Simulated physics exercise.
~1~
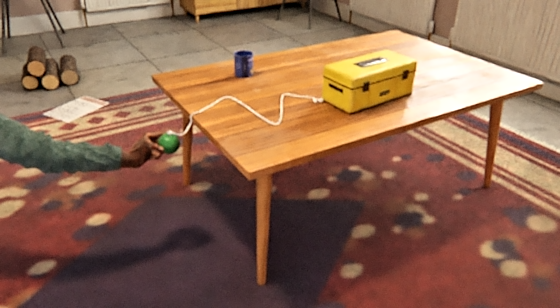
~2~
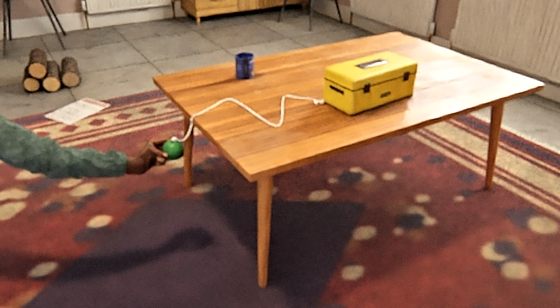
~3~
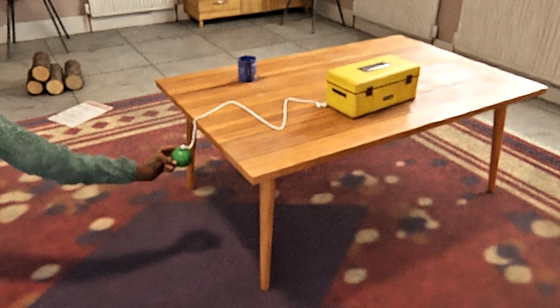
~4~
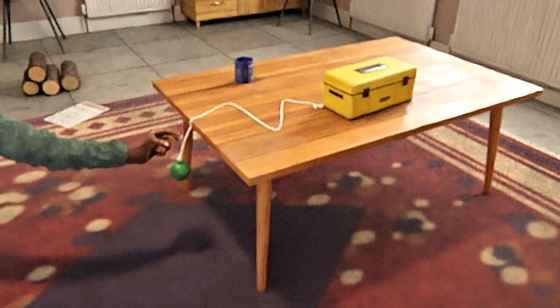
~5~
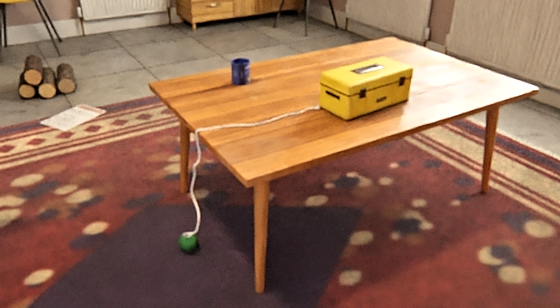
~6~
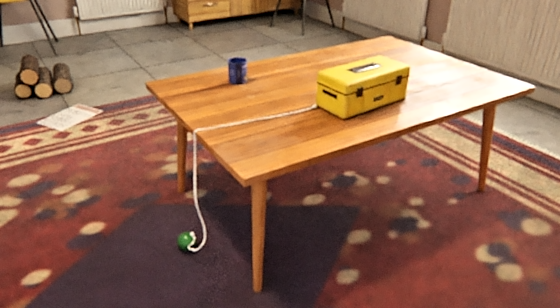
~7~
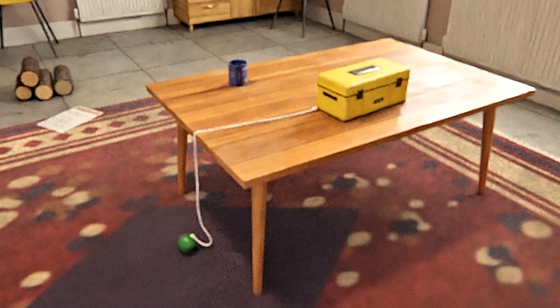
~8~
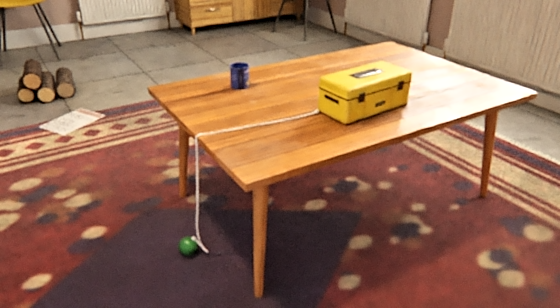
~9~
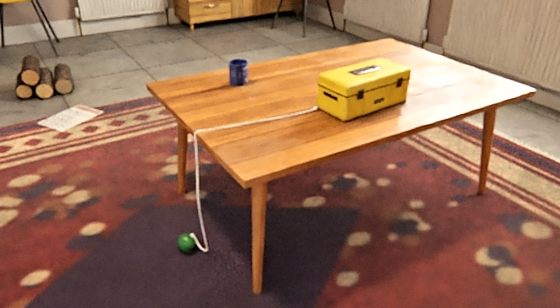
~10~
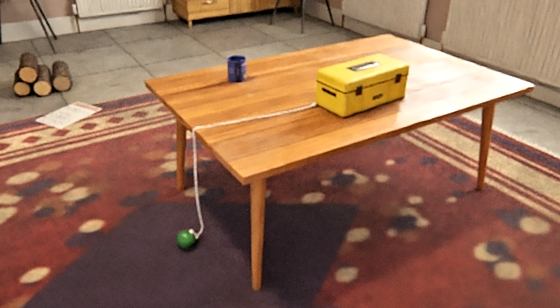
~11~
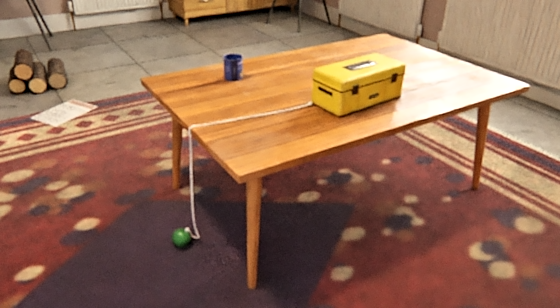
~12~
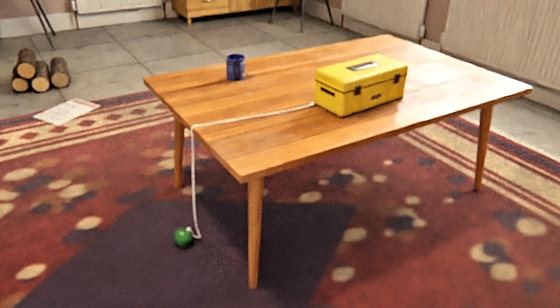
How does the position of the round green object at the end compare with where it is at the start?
At the start it is held in a hand beside the left end of the table, near the height of the tabletop. At the end it is lower down, on the rug beside the table.
